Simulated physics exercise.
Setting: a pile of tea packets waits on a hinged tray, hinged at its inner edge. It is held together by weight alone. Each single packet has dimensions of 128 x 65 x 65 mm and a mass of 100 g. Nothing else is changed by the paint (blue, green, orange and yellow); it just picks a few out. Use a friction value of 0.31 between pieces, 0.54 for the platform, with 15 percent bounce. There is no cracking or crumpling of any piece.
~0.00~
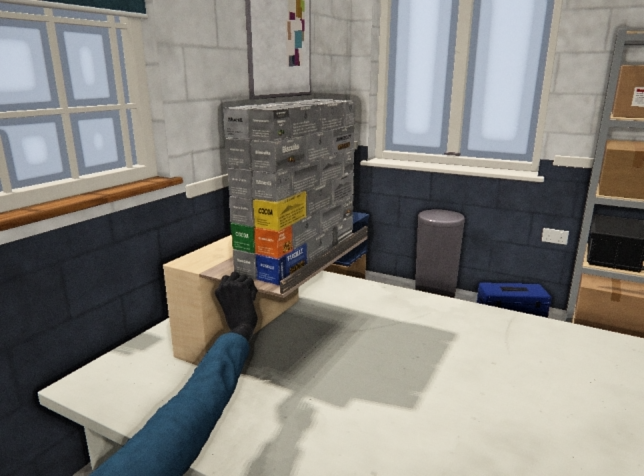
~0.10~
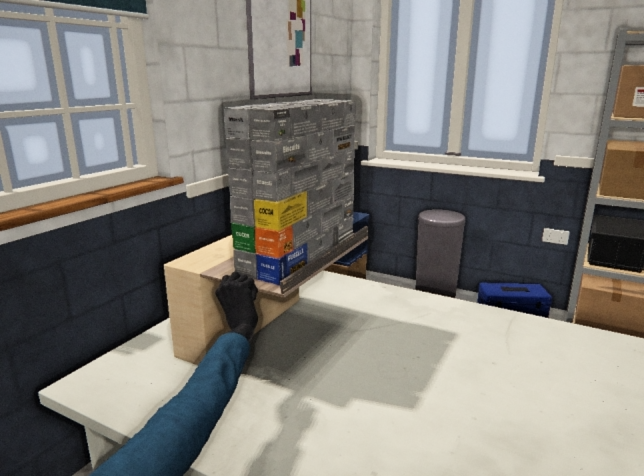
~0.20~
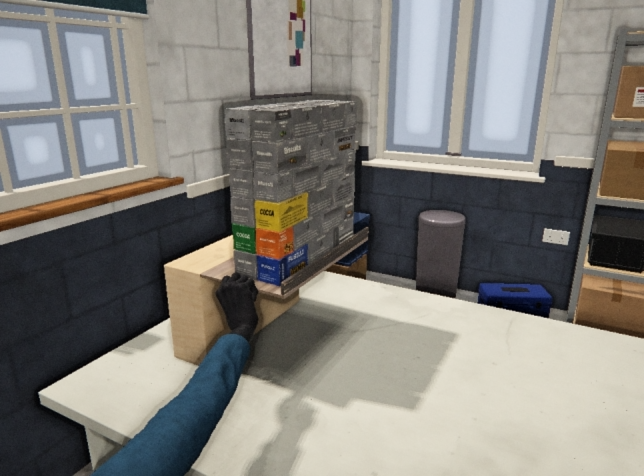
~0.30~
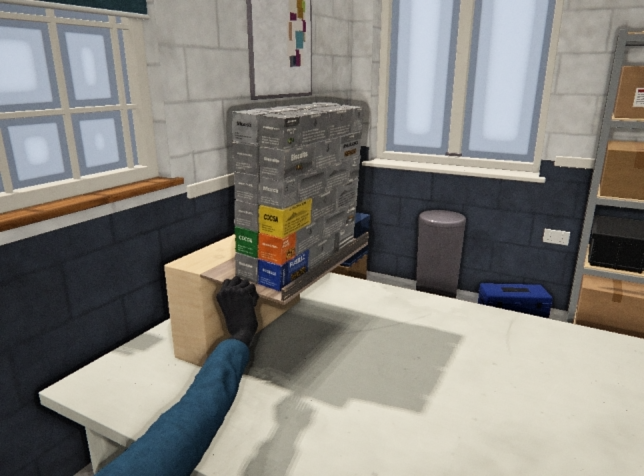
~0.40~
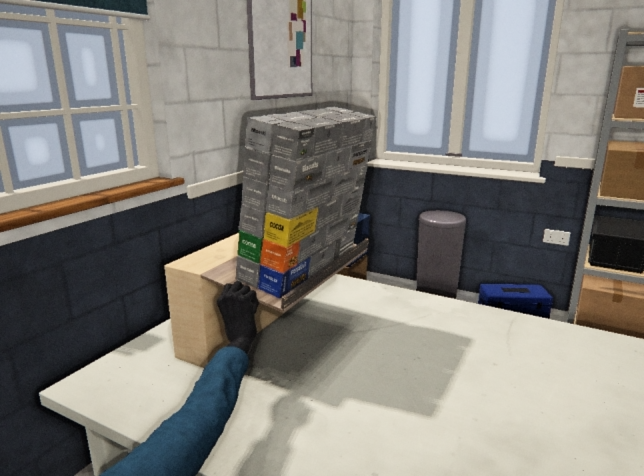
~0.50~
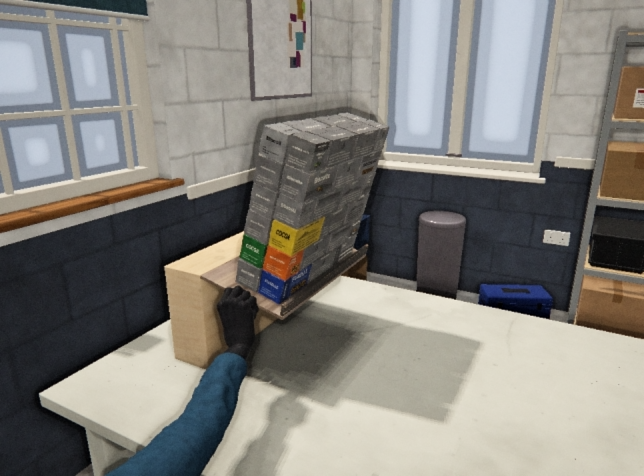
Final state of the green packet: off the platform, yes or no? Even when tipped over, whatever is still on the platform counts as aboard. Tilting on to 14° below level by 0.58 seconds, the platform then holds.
No.
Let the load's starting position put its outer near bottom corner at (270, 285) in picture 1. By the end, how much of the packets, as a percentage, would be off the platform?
In that case 80 per cent.
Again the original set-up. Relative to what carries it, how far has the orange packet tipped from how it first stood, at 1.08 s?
Rotation: Approx. 80°.
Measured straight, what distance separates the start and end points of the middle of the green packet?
Close to 8 cm, start to finish.
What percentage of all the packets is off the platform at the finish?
About 75% of them.
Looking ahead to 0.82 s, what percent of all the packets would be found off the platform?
At that instant, 75 percent.
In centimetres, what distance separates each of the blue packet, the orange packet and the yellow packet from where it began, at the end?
Start to finish, close to blue 4, orange 40, yellow 48 centimetres.
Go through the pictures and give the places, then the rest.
In the first frame (places mark the middle of the side facing us; leans and shifts are taken against what carries them), platform's outer corner (282, 296) slope 0°; green packet (242, 239); blue packet (294, 263); orange packet (266, 244); nothing disturbed.
The second frame shows platform's outer corner (282, 296) slope 0°; green packet (243, 239).
The third frame shows platform's outer corner (282, 297) slope 1°; green packet (243, 239).
The fourth frame shows platform's outer corner (283, 303) slope 4°; green packet (245, 242); one has shifted.
The fifth frame shows platform's outer corner (282, 311) slope 9°; green packet (249, 247).
The sixth frame shows platform's outer corner (281, 318) slope 13°; green packet (251, 252); yellow packet (282, 238) shifted 8 mm; orange packet (276, 264); 28 disturbed, none off the platform.
After 0.66 s, slope 14°; 11 of the 42 packets off the platform; green packet shifted 19 mm; blue packet leaning 17°.
After 0.82 s, slope 14°; 32 of the 42 packets off the platform; green packet leaning 24°; yellow packet leaning 47°, 53 mm lower.
After 1.08 s, slope 14°; 32 of the 42 packets off the platform; green packet leaning 37°; orange packet on its side.
By the end (1.5 s), slope 14°; 32 of the 42 packets off the platform; green packet leaning 37°; yellow packet on its side; orange packet on its side. As the last picture would show them, middles, green packet near (276, 259), yellow packet near (385, 399).
